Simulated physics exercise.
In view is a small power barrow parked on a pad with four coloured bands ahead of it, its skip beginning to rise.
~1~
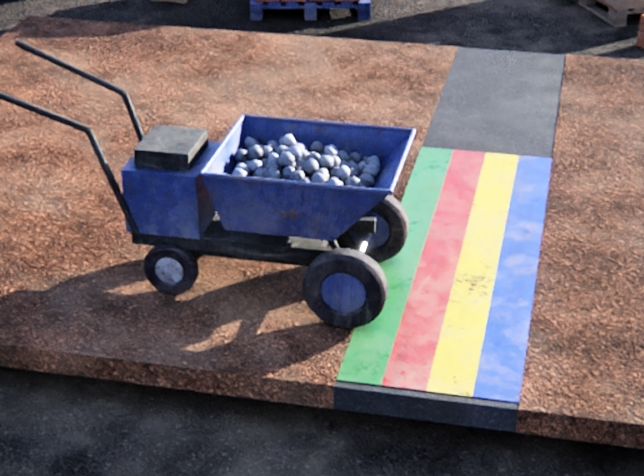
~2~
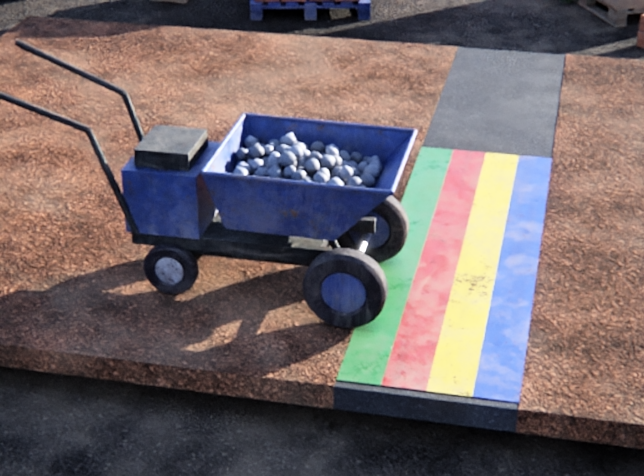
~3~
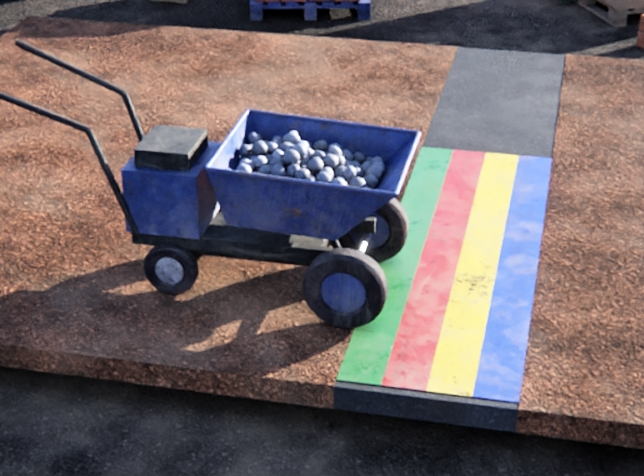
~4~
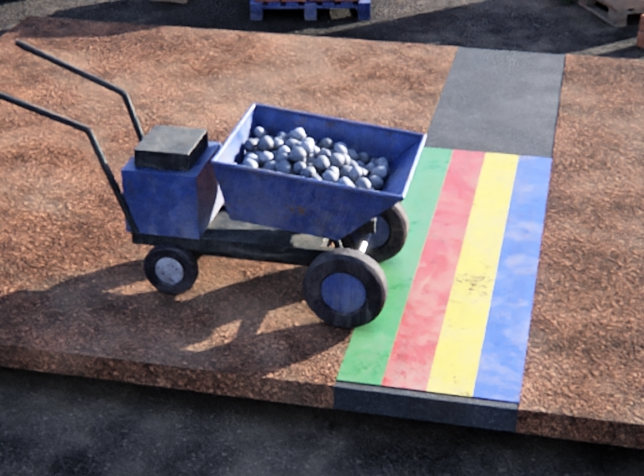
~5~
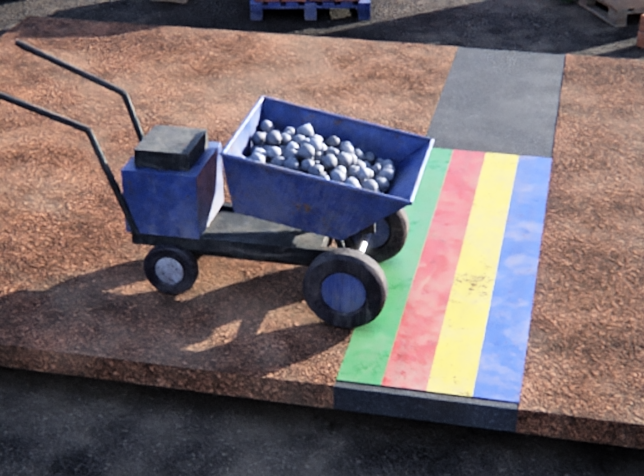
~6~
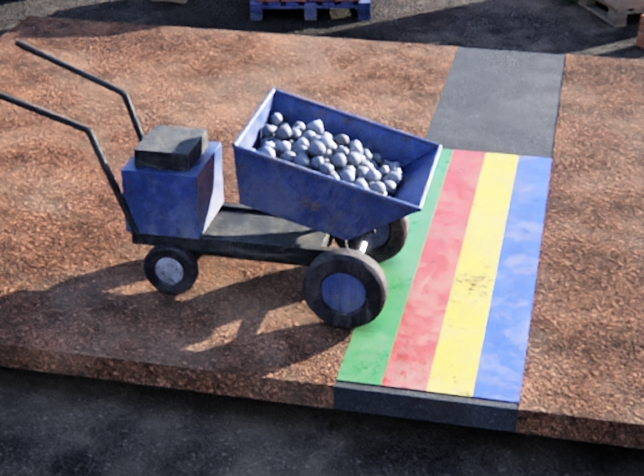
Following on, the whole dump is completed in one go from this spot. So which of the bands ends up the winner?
The winner is the blue band.
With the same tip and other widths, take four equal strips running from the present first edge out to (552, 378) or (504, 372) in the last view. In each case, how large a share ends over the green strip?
0 % and 0 %.
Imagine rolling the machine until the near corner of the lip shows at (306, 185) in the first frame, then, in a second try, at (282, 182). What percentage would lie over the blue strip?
In order: 10 % and 10 %.
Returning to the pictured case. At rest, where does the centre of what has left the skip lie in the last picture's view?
Close to (526, 301) in the last view.
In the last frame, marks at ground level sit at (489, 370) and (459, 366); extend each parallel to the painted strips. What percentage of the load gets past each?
About 70 percent, then about 90 percent.
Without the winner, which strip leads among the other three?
That yellow strip.
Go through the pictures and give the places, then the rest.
The first picture shows lip of the skip near (390, 192), level; top of the load near (288, 166), round cobbles; green strip near (369, 352); red strip near (412, 357); yellow strip near (456, 362); blue strip near (501, 368).
The second picture shows lip of the skip near (391, 193), level; top of the load near (290, 165).
The third picture shows lip of the skip near (395, 195), tipped barely; top of the load near (293, 163).
The fourth picture shows lip of the skip near (402, 198), tipped a little; top of the load near (287, 157).
The fifth picture shows lip of the skip near (410, 203), tipped a little; top of the load near (292, 148).
The sixth picture shows lip of the skip near (419, 210), tipped clearly; top of the load near (291, 146); green strip near (369, 352); red strip near (412, 357); yellow strip near (456, 362); blue strip near (501, 368).
Shortly afterwards, skip tipped steeply; the whole lot in the skip.
Next, skip tipped steeply; the bulk in the skip; only a few over the yellow strip; a little over the blue strip; only a few falling.
Some moments later, skip tipped right over; near a quarter in the skip; a little over the yellow strip; near a third over the blue strip; near a third off the paint.
In the end, skip tipped right over; a little in the skip; none at all over the green strip; none at all over the red strip; a little over the yellow strip; near a third over the blue strip; near a third off the paint.
